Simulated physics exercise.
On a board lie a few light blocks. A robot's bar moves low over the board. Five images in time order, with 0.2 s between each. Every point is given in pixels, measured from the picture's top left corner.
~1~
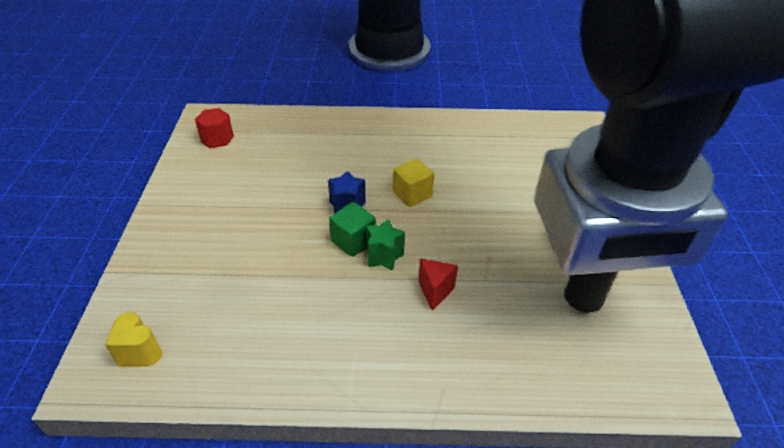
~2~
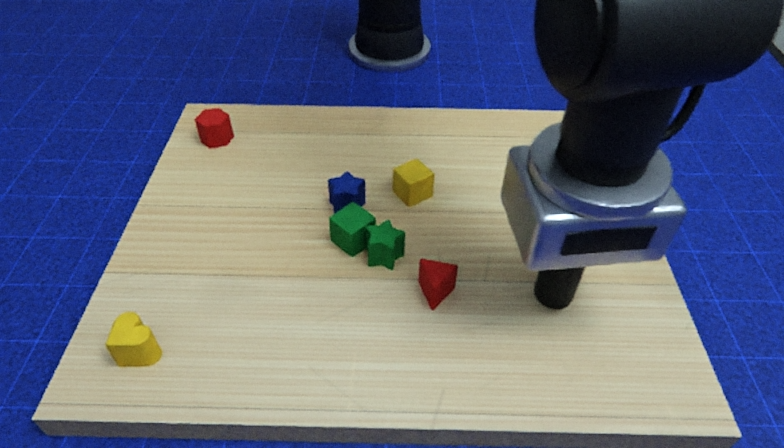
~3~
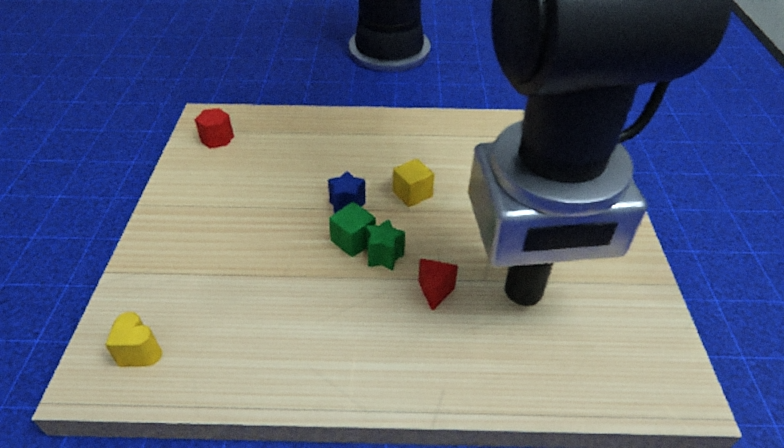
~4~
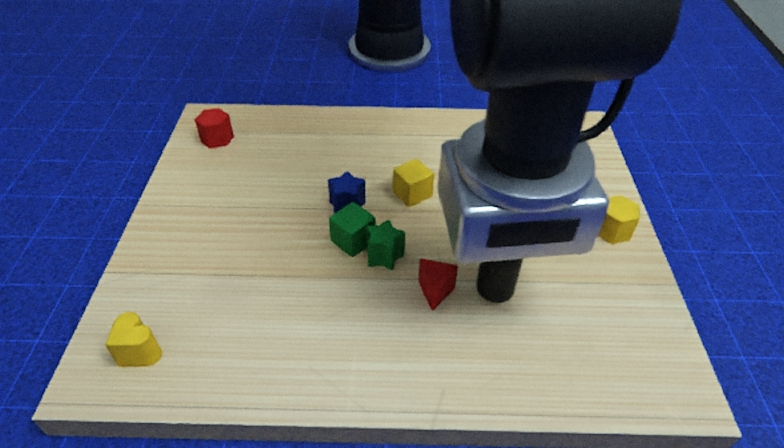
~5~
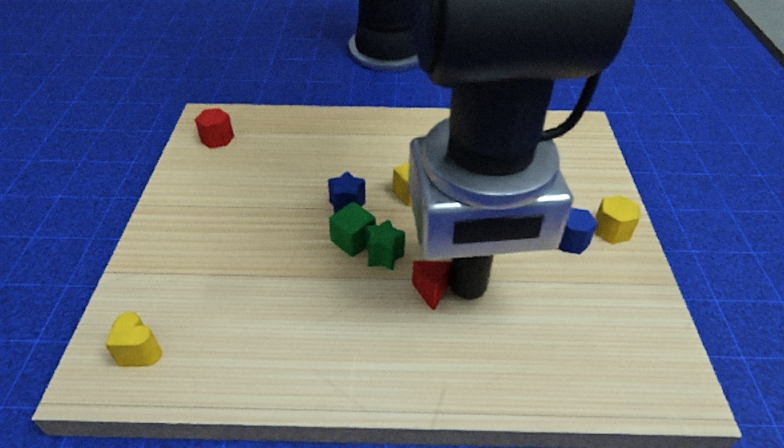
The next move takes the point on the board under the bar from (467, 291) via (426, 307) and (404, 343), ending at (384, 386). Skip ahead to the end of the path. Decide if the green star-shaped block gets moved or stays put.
It will remain on its spot.
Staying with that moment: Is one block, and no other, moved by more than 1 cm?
Yes, that is what happens.
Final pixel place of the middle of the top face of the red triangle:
I'd guess (397, 272).
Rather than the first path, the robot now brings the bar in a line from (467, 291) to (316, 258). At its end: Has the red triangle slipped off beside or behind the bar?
My answer is yes.
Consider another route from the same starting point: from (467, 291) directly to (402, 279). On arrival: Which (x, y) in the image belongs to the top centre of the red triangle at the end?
It sits at (378, 271).
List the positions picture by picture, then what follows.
Bar's lower end at (584, 297); green star-shaped block at (384, 233); red triangle at (438, 270), in the first picture.
Bar at (553, 294); blocks still, in the second picture.
Bar at (524, 291); blocks still, in the third picture.
Bar at (495, 288); blocks still, in the fourth picture.
Bar at (468, 285); green star-shaped block at (384, 233); red triangle at (434, 270), in the fifth picture.
On the path given first. One third of the way, bar at (426, 300); red triangle at (398, 272).
Two thirds of the way, bar at (404, 338); red triangle at (397, 272).
At the end, bar at (384, 380); green star-shaped block still; red triangle at (397, 272).
